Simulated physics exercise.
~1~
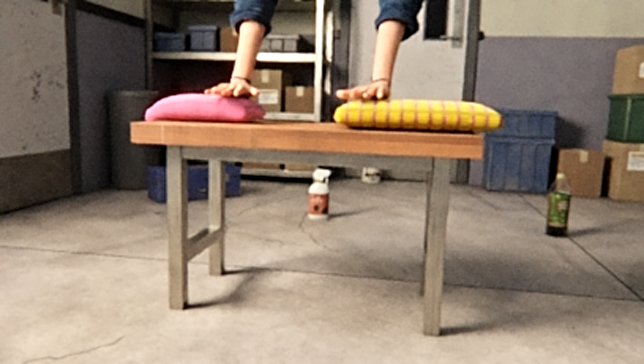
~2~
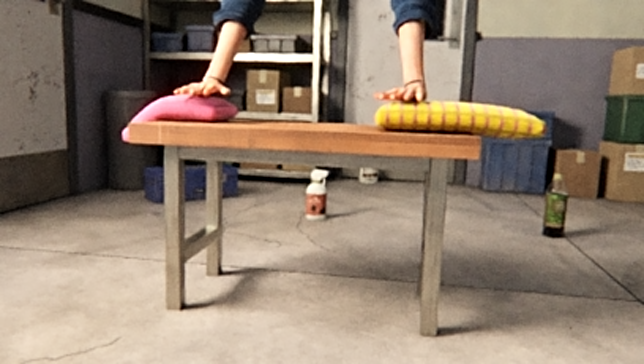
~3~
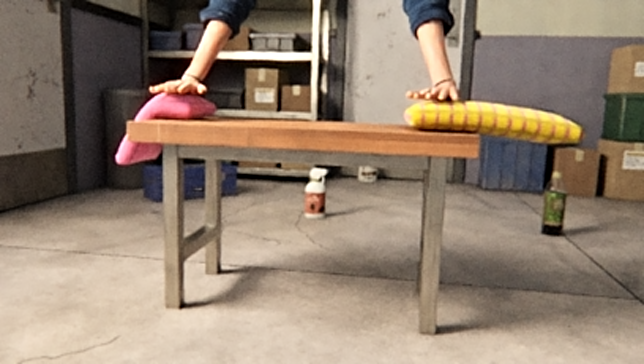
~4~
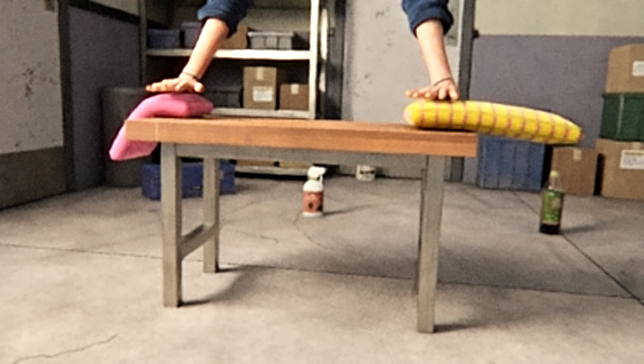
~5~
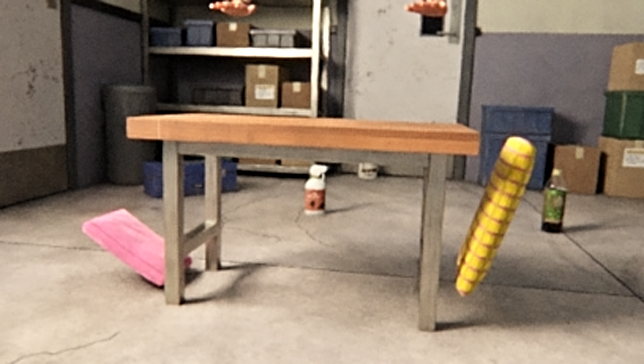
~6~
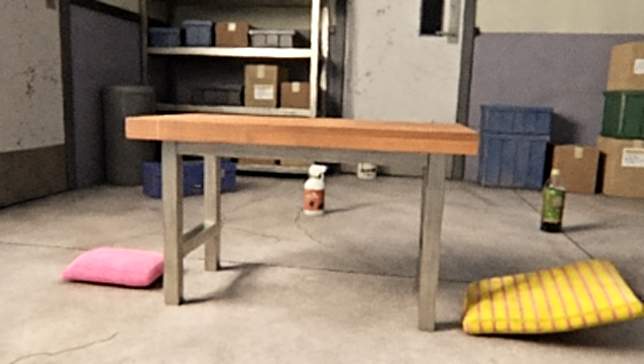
In a storeroom, two hands pushing a pink sack and a yellow pillow off opposite bench ends, both landing on the floor.
